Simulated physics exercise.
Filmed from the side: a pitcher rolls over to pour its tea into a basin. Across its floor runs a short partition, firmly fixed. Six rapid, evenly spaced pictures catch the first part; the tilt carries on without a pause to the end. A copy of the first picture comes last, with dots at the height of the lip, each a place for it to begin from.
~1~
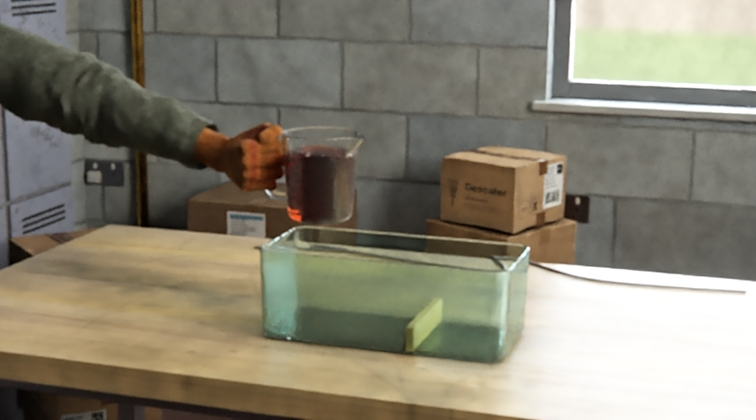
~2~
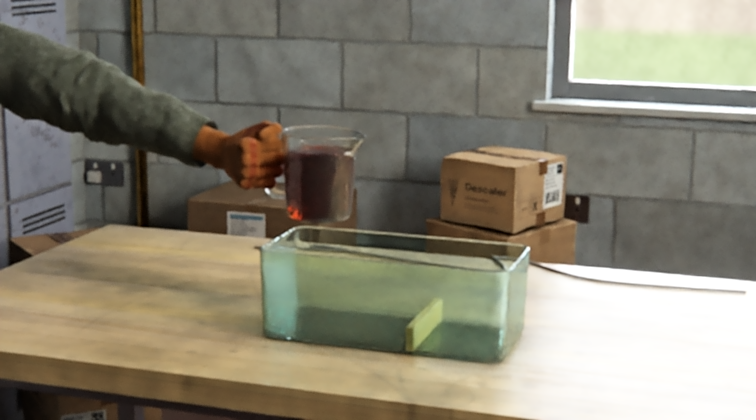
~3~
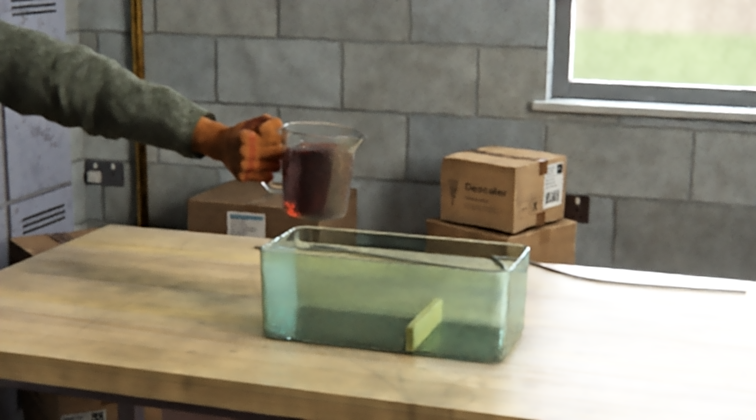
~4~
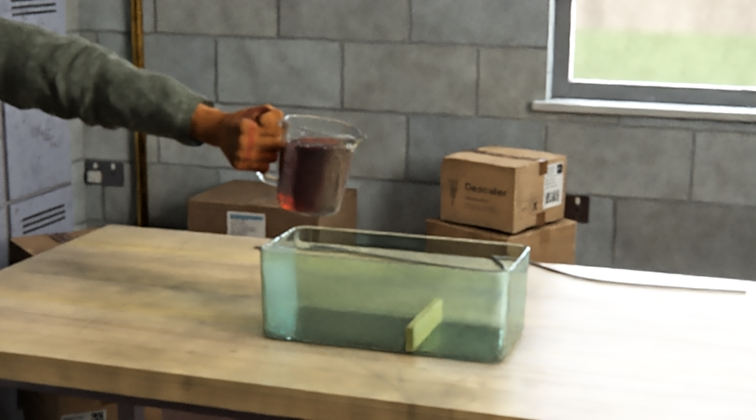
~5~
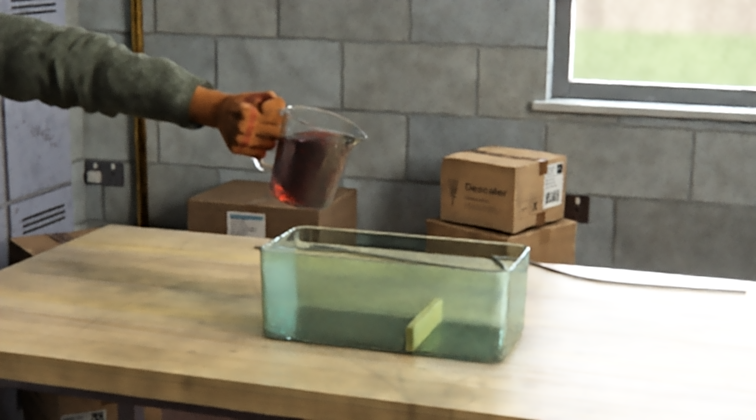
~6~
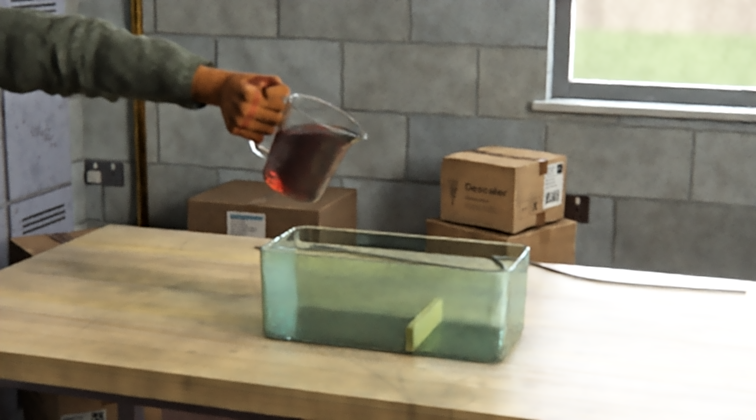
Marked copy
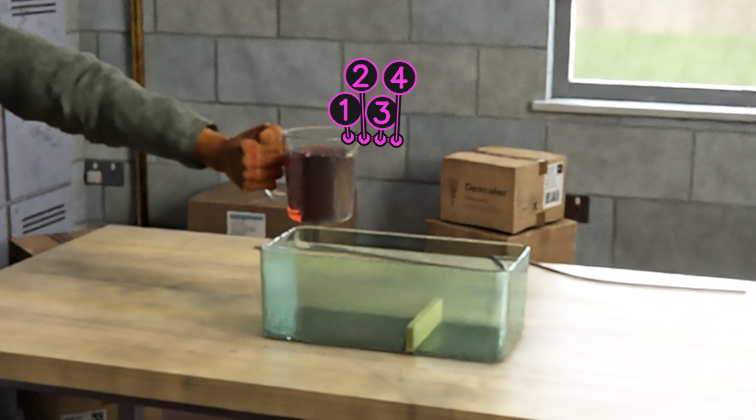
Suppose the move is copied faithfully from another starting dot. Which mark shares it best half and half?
Use spot 1.
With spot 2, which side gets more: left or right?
The right one.
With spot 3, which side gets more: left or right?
More ends on the right.
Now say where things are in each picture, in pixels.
Upright, lip at (365, 138); basin from (264, 335) to (506, 363); top of the wall at (425, 312); nothing has left yet.
Upright, lip at (365, 138); nothing has left yet.
Tipped about 4°, lip at (365, 138); nothing has left yet.
Tipped about 10°, lip at (364, 138); nothing has left yet.
Tipped about 17°, lip at (364, 138); nothing has left yet.
Tipped about 25°, lip at (364, 138); nothing has left yet.
On the marked copy, 1 at (348, 137); 2 at (364, 138); 3 at (380, 139); 4 at (396, 140).
For spot 1, about 49 % ends left of the wall and 49 % right of it.
For spot 2, about 17 % ends left of the wall and 81 % right of it.
For spot 3, about 11 % ends left of the wall and 87 % right of it.
For spot 4, about 14 % ends left of the wall and 83 % right of it; 3 % is lost outside.
